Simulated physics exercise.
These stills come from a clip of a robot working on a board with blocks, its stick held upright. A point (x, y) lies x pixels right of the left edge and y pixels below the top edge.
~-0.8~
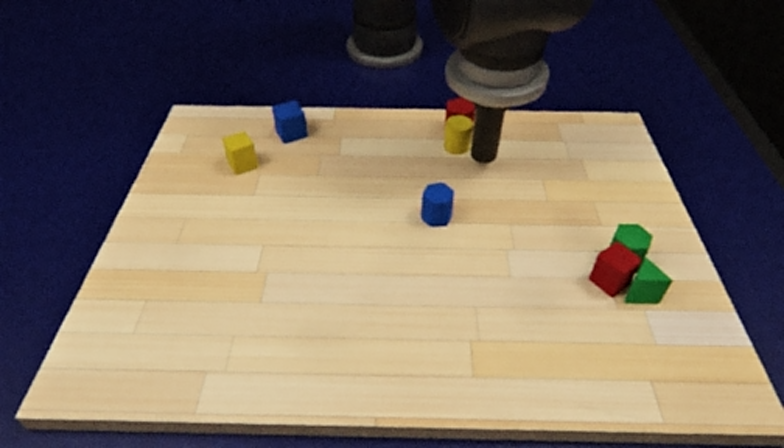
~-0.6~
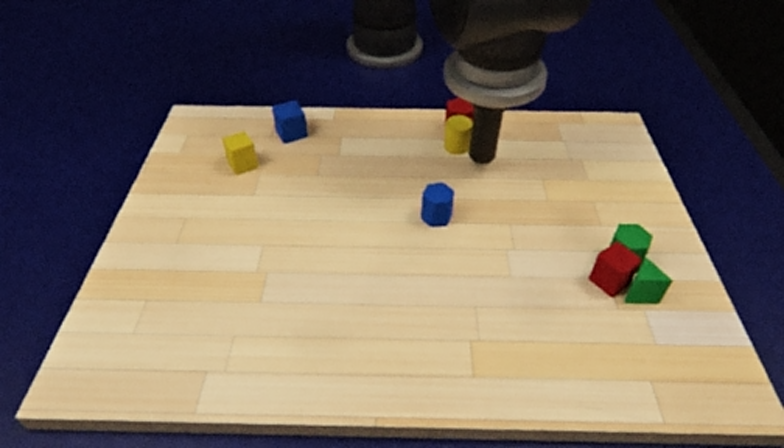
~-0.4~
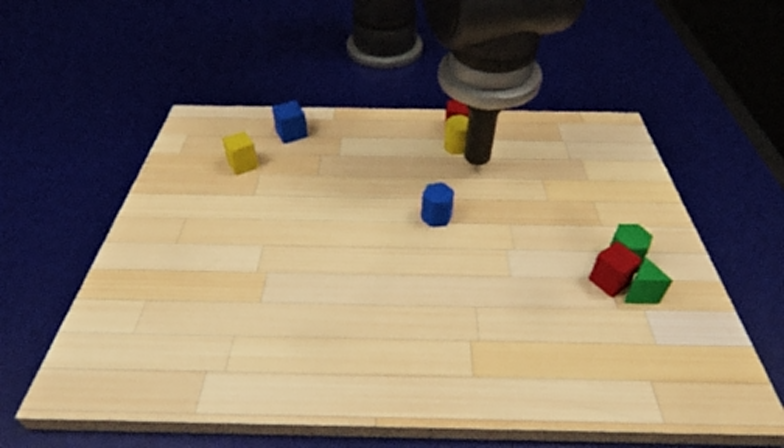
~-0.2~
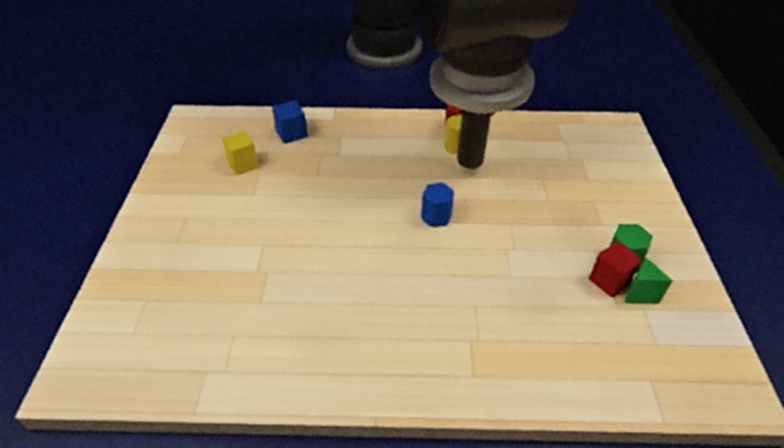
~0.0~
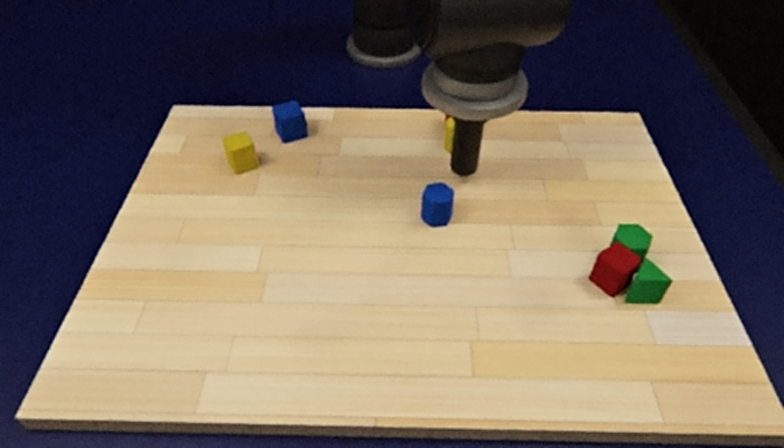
A robot arm moves its dark stick slightly left and down over a board of still blocks.
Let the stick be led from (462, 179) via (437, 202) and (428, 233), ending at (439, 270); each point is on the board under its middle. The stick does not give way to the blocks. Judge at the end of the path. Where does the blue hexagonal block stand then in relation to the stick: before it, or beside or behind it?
It sits in front of the stick.
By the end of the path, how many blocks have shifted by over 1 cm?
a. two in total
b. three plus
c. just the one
Letter c.
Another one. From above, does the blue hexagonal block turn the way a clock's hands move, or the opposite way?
From overhead, the rotation is clockwise.
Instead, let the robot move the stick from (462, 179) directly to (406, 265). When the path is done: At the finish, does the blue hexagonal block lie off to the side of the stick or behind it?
Answer: No.
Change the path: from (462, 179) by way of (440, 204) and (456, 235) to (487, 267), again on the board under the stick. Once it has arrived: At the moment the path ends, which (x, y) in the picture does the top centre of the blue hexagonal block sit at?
(434, 223)
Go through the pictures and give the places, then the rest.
Stick's lower end at (483, 156); blue hexagonal block at (438, 192); yellow circle at (459, 123), in the first frame.
Stick at (482, 157); blocks still, in the second frame.
Stick at (477, 158); blocks still, in the third frame.
Stick at (470, 162); blocks still, in the fourth frame.
Stick at (463, 168); blue hexagonal block at (438, 192); yellow circle partly hidden, in the fifth frame.
The first path, step by step. One third of the way, stick at (438, 192); blue hexagonal block at (435, 199).
Two thirds of the way, stick at (429, 224); blue hexagonal block at (427, 234), turned 15° anticlockwise.
At the end, stick at (440, 259); blue hexagonal block at (425, 267), turned 35° clockwise; yellow circle still.
